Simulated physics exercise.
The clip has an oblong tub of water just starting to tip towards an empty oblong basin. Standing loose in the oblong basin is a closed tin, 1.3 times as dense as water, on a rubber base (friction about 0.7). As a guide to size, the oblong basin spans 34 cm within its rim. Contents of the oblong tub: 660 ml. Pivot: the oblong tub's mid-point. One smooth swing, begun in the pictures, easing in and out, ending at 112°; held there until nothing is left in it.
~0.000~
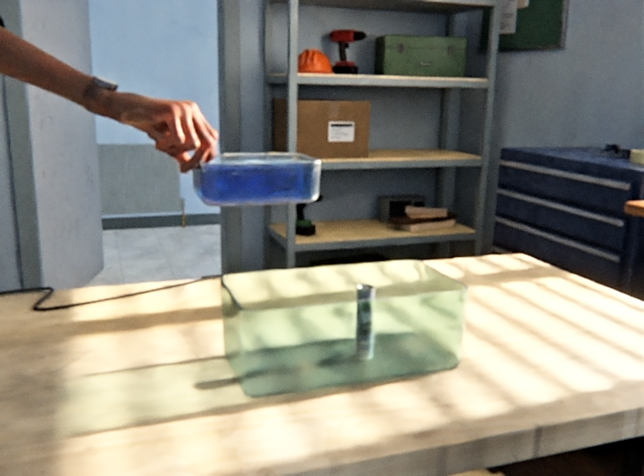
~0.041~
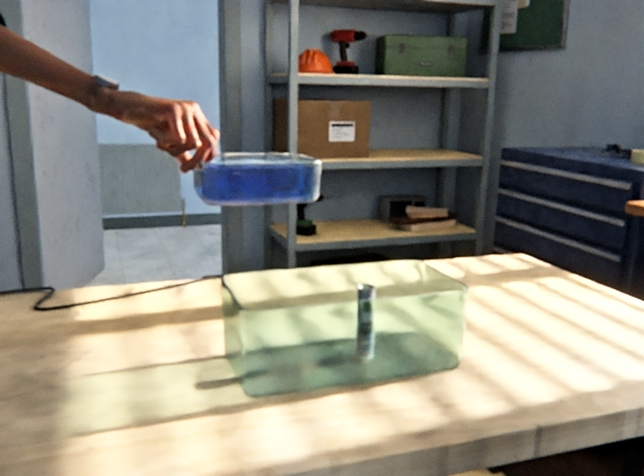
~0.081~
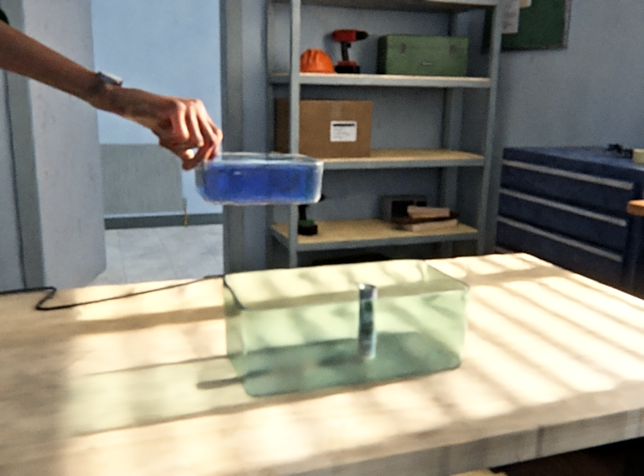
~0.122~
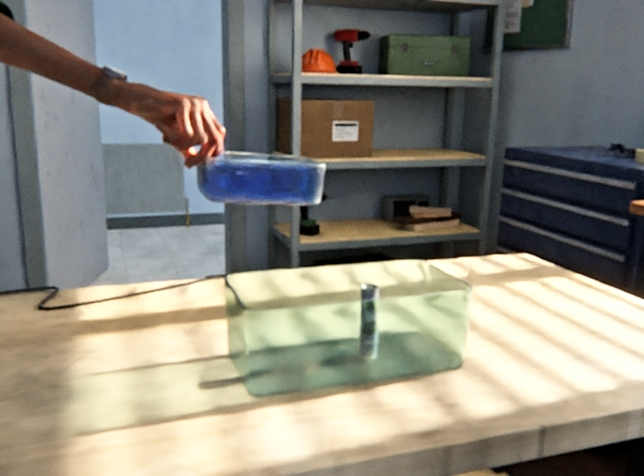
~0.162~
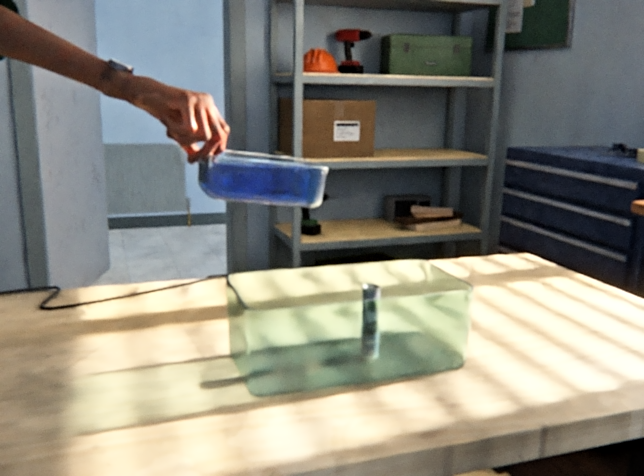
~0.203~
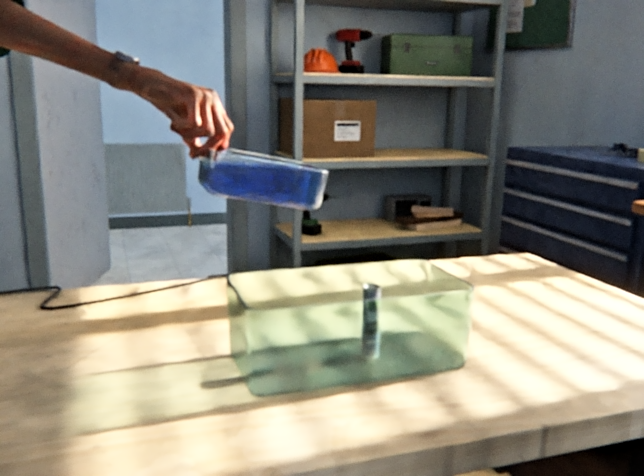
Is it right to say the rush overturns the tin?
It ends up erect.
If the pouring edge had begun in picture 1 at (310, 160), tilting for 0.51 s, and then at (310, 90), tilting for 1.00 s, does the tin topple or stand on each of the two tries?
Trial 1 - tin tips; trial 2 - tin stays standing.
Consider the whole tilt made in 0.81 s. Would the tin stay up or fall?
Outcome - the tin remains standing.
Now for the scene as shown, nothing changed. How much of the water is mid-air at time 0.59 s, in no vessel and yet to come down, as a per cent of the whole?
Close to 52 in a hundred.
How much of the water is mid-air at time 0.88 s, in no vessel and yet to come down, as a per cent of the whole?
Estimated airborne part: Roughly 4 per cent.
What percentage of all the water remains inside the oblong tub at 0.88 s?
Close to 3 in a hundred.
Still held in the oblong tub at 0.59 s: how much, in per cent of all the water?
Fraction remaining: Approx. 22 per cent.
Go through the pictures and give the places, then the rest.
Tilt 0°; pouring edge (310, 159); surface from (198, 166) to (307, 164); the oblong basin's rim runs from (230, 294) to (444, 275); the tin's top is at (366, 290), in the first picture.
Tilt 0°; pouring edge (311, 159); surface from (198, 166) to (308, 164), in the second picture.
Tilt 2°; pouring edge (313, 161); surface from (200, 165) to (309, 164), in the third picture.
Tilt 4°; pouring edge (315, 163); surface from (203, 164) to (312, 165), in the fourth picture.
Tilt 7°; pouring edge (317, 166); surface from (204, 163) to (314, 166), in the fifth picture.
Tilt 11°; pouring edge (318, 169); surface from (206, 162) to (315, 167), in the sixth picture.
After 0.59 s the tilt is 72° and 21 per cent is still to pour; the tin stands where it began.
After 0.88 s the tilt is 108° and 3 per cent is still to pour; the tin stands where it began.
After 1.18 s the tilt is 112° and 0 per cent is still to pour; the tin stands where it began.
After 1.50 s the tilt is 112° and 0 per cent is still to pour; the tin stands where it began.
In the end the tin stands where it began.
